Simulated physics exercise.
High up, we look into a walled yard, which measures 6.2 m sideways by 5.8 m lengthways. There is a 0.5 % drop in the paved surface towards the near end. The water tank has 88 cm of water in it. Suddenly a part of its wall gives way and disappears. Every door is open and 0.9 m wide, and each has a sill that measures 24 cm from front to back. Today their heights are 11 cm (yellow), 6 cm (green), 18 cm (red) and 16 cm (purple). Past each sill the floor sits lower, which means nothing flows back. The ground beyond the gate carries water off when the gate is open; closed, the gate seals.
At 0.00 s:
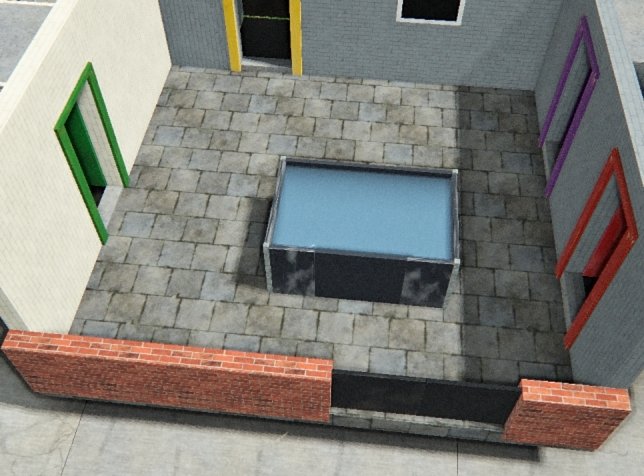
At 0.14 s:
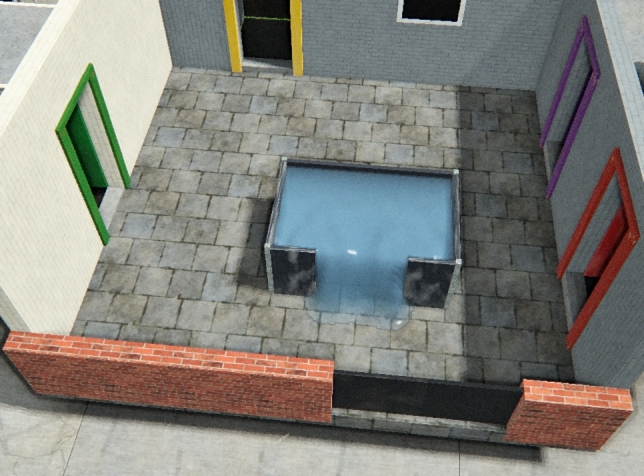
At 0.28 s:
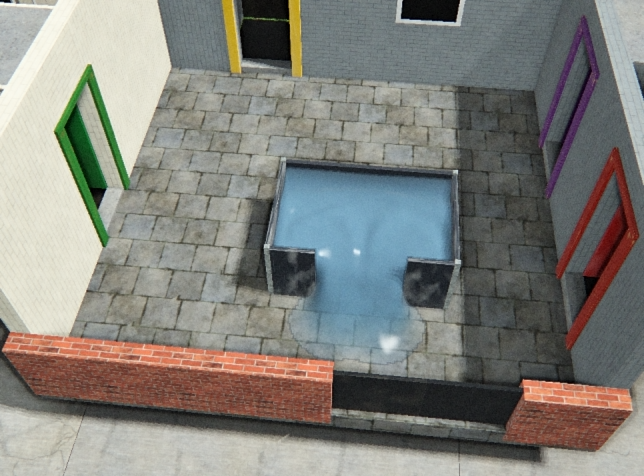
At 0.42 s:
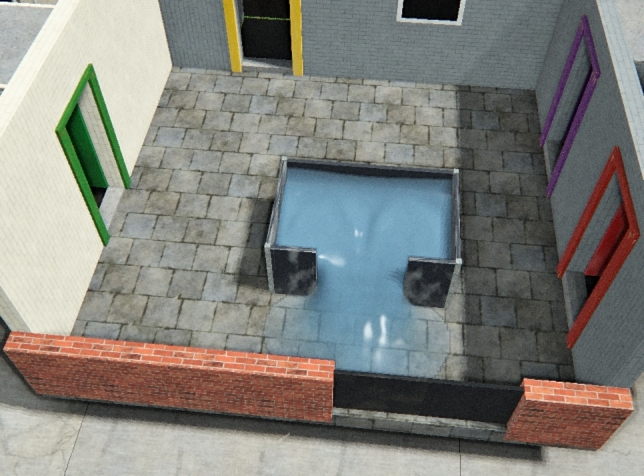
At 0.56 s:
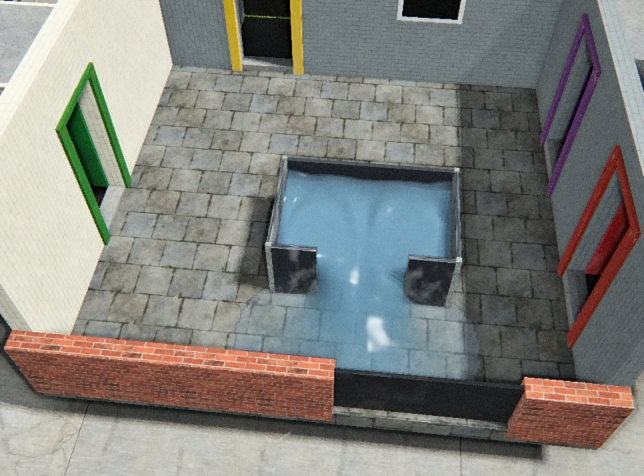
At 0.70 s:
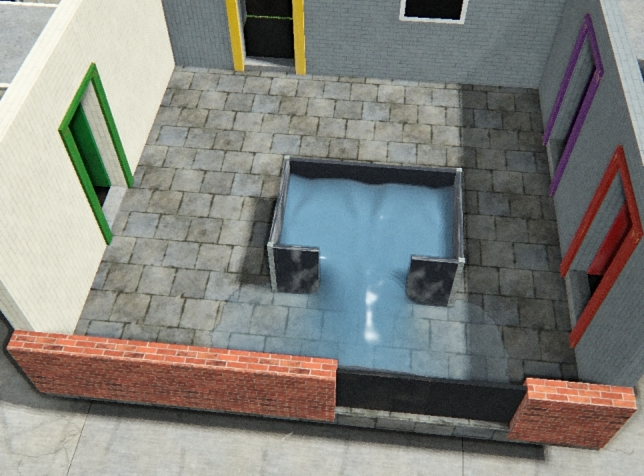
Water poured out of a tank in a walled, paved yard after part of its front side disappeared, spreading over the slabs toward the low brick wall and fanning sideways while the level inside dropped.
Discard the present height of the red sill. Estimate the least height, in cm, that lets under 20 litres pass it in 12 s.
I would say 14 cm.
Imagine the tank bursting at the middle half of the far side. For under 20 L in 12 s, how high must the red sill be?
At least roughly 8.0 centimetres tall.
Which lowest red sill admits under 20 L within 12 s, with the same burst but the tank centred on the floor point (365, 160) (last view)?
10.0 cm, give or take.
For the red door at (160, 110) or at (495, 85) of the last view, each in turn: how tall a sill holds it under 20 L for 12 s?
First place around 7.5 cm, second around 12.5 cm.
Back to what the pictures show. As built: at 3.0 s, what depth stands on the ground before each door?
In cm - yellow: 0, green: 11, red: 18, purple: 4.
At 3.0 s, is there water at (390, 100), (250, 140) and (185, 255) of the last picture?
One by one: Clear, clear, drenched.
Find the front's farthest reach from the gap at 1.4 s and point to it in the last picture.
At about (62, 367).
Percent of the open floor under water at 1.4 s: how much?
Wet share: Near 20 %.
After 1.4 s water covers 20 % of the floor, deepest (55 cm) near (578, 417); it has not reached the red door.
After 3.0 s water covers 55 % of the floor, deepest (32 cm) near (562, 415); 18 cm at the red door, 3 litres in over its 18 cm sill.
After 12.0 s water covers 100 % of the floor, deepest (14 cm) near (94, 281); 8 cm at the red door, 5 litres in over its 18 cm sill.
At the red door as built, the water arrived by 1.6 s and peaked near 19 cm at 2.4 s.
Run again over the same 12 s with other heights there, 35 litres in over 11.5 cm, 12 litres over 15.5 cm. The limit of 20 litres is kept from about 14 cm up.
